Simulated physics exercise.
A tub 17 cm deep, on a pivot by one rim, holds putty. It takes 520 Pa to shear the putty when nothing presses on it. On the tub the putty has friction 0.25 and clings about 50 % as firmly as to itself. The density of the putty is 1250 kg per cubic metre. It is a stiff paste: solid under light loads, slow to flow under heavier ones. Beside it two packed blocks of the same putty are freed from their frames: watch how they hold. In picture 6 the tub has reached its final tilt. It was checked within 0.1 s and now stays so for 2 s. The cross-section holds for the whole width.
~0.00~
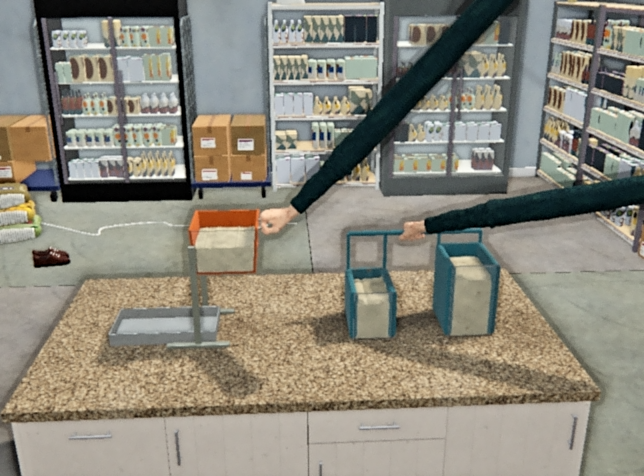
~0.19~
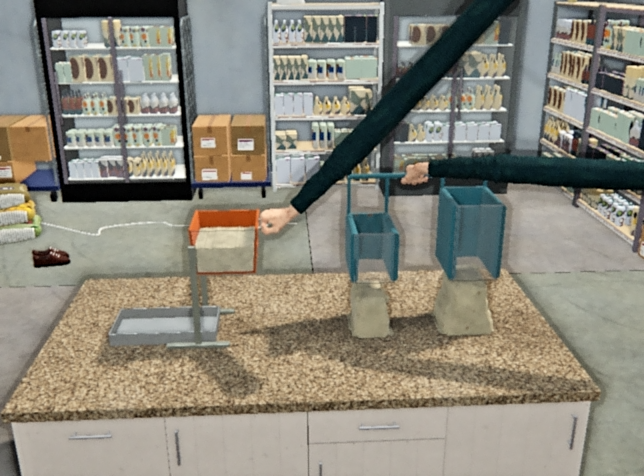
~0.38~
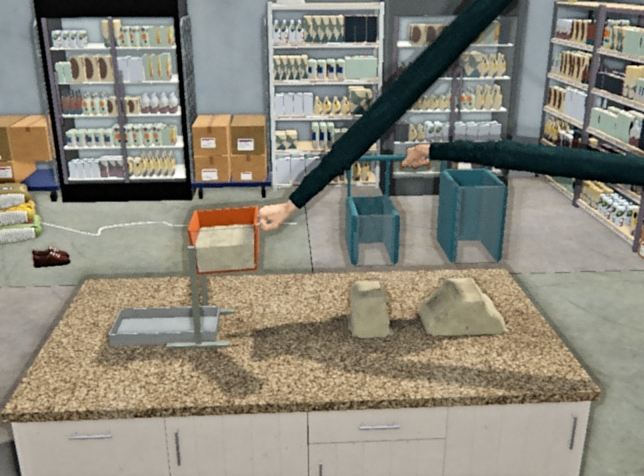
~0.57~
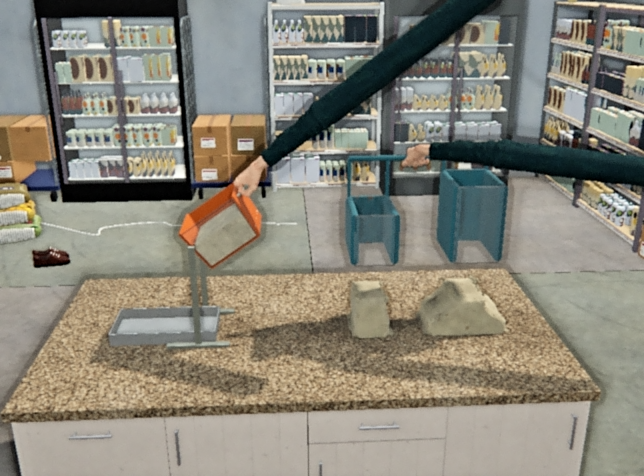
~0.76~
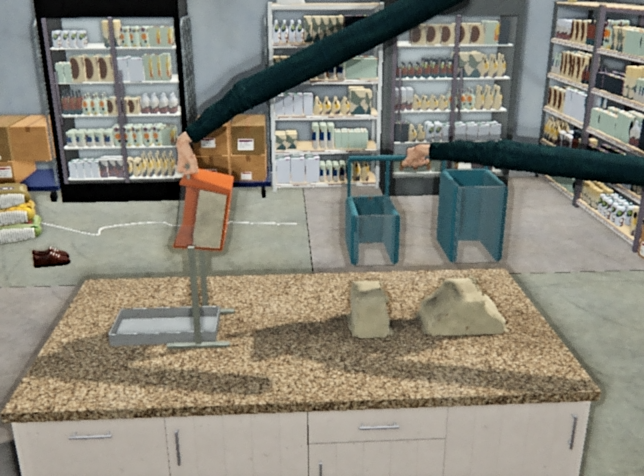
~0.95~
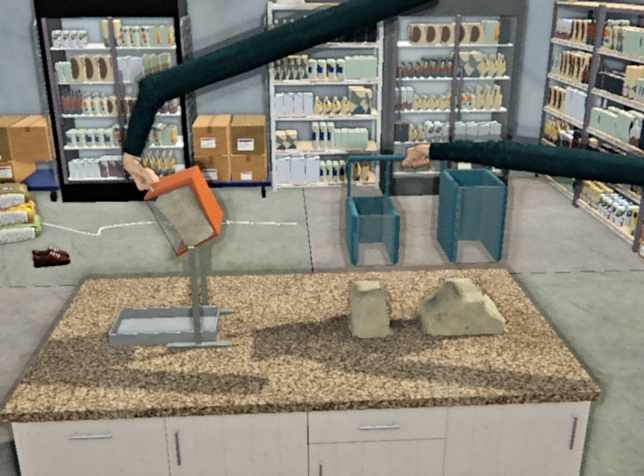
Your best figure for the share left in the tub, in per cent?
It comes to some 0 %.
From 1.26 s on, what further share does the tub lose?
Near 0 %.
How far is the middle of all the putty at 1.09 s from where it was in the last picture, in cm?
About 12 cm.
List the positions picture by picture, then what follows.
Handle-side rim at (255, 229), tilt 0 degrees; top of the putty at (203, 248); blocks stand 16 cm, 25 cm (left to right), in the first picture.
Handle-side rim at (255, 229), tilt 0 degrees; top of the putty at (203, 248); blocks stand 16 cm, 22 cm (left to right), in the second picture.
Handle-side rim at (254, 226), tilt 3 degrees; top of the putty at (251, 244); blocks stand 15 cm, 16 cm (left to right), in the third picture.
Handle-side rim at (232, 199), tilt 35 degrees; top of the putty at (240, 216); blocks stand 15 cm, 16 cm (left to right), in the fourth picture.
Handle-side rim at (180, 185), tilt 80 degrees; top of the putty at (203, 191); blocks stand 15 cm, 16 cm (left to right), in the fifth picture.
Handle-side rim at (145, 200), tilt 113 degrees; top of the putty at (175, 192); blocks stand 15 cm, 16 cm (left to right), in the sixth picture.
After 1.09 s, the tub is at 113 degrees and holds 43 %.
After 1.26 s, the tub is at 113 degrees and holds 0 %.
After 1.43 s, the tub is at 113 degrees and holds 0 %.
After 1.60 s, the tub is at 113 degrees and holds 0 %.
After 2.95 s, at the end, the tub is at 113 degrees and holds 0 %.
